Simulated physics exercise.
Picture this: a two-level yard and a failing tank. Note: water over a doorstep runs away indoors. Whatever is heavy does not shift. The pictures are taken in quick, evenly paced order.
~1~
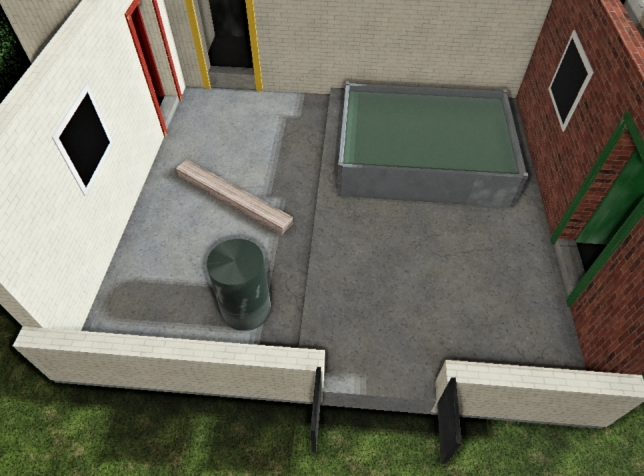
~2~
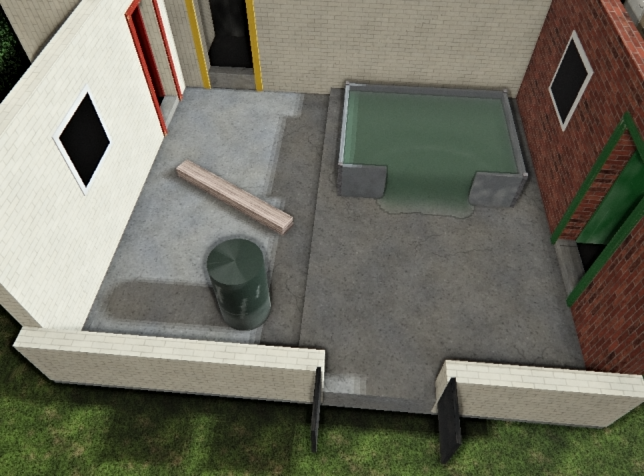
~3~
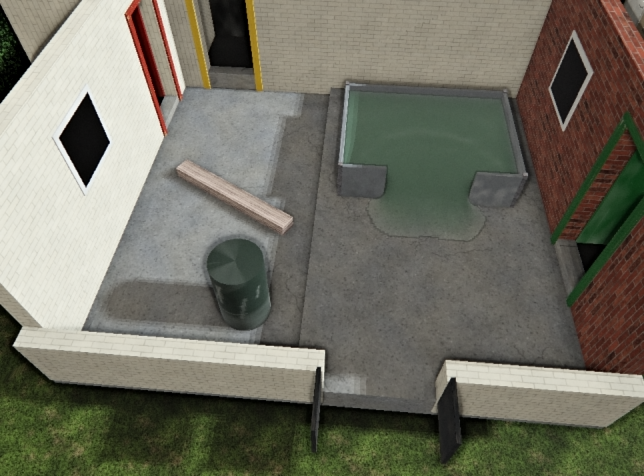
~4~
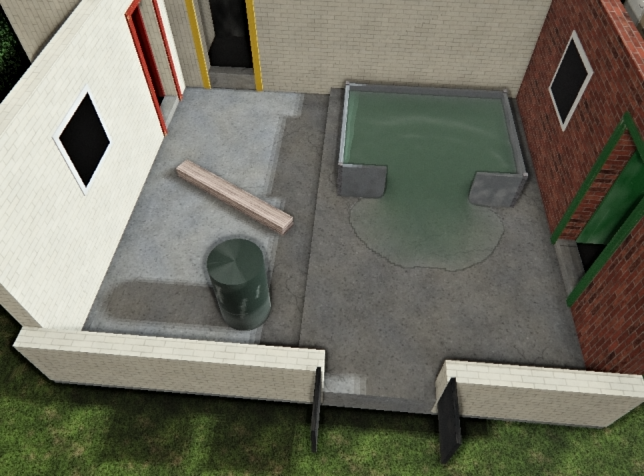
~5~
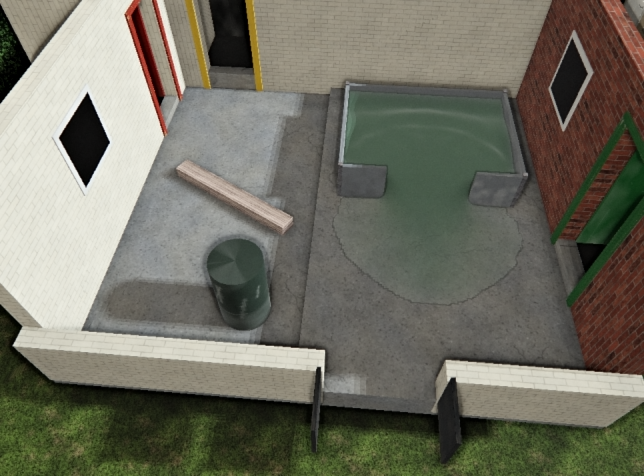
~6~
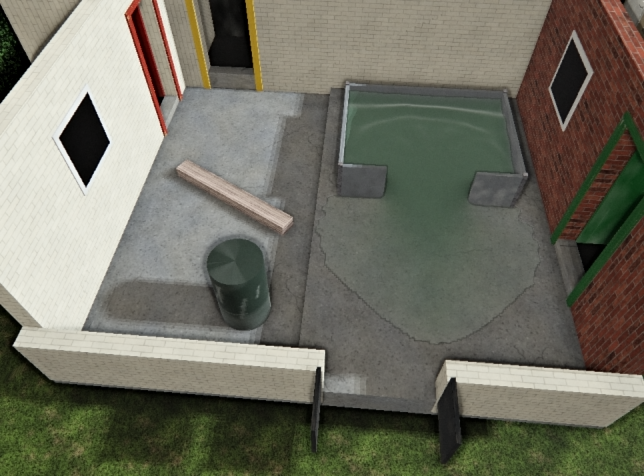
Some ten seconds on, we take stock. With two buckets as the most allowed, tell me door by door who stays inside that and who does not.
In the end green door: Never surpasses it, red door: Never surpasses it, yellow door: Never surpasses it.
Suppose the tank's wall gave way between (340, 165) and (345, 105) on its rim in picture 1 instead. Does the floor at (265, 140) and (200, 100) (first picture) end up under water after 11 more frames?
In order - first: Drenched, second: Drenched.
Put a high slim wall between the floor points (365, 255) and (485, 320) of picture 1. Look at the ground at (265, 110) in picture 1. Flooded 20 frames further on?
Spared.
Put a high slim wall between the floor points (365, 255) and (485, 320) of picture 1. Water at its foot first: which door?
It is the green one.
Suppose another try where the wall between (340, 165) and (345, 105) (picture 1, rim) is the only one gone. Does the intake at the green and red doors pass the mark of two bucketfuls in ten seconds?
I'd say the green one lets in too little, and the red one ends up above.
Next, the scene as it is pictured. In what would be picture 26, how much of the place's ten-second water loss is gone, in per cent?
My reading is about 40 per cent.
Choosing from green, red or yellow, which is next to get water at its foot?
I'd say the green one.
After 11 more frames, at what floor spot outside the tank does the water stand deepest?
My pick is (535, 389).
A moment on, water covers 30 % of the floor; the green door wet at the sill, nothing in, the red door not reached, the yellow door not reached.
Next, water covers 35 % of the floor; the green door wet at the sill, nothing in, the red door not reached, the yellow door not reached.
Then, water covers 45 % of the floor; the green door wet at the sill, nothing in, the red door not reached, the yellow door not reached.
Later, water covers 60 % of the floor; the green door under two buckets in, the red door not reached, the yellow door not reached.
In the end, water covers 80 % of the floor; the green door under two buckets in, the red door wet at the sill, nothing in, the yellow door wet at the sill, nothing in.
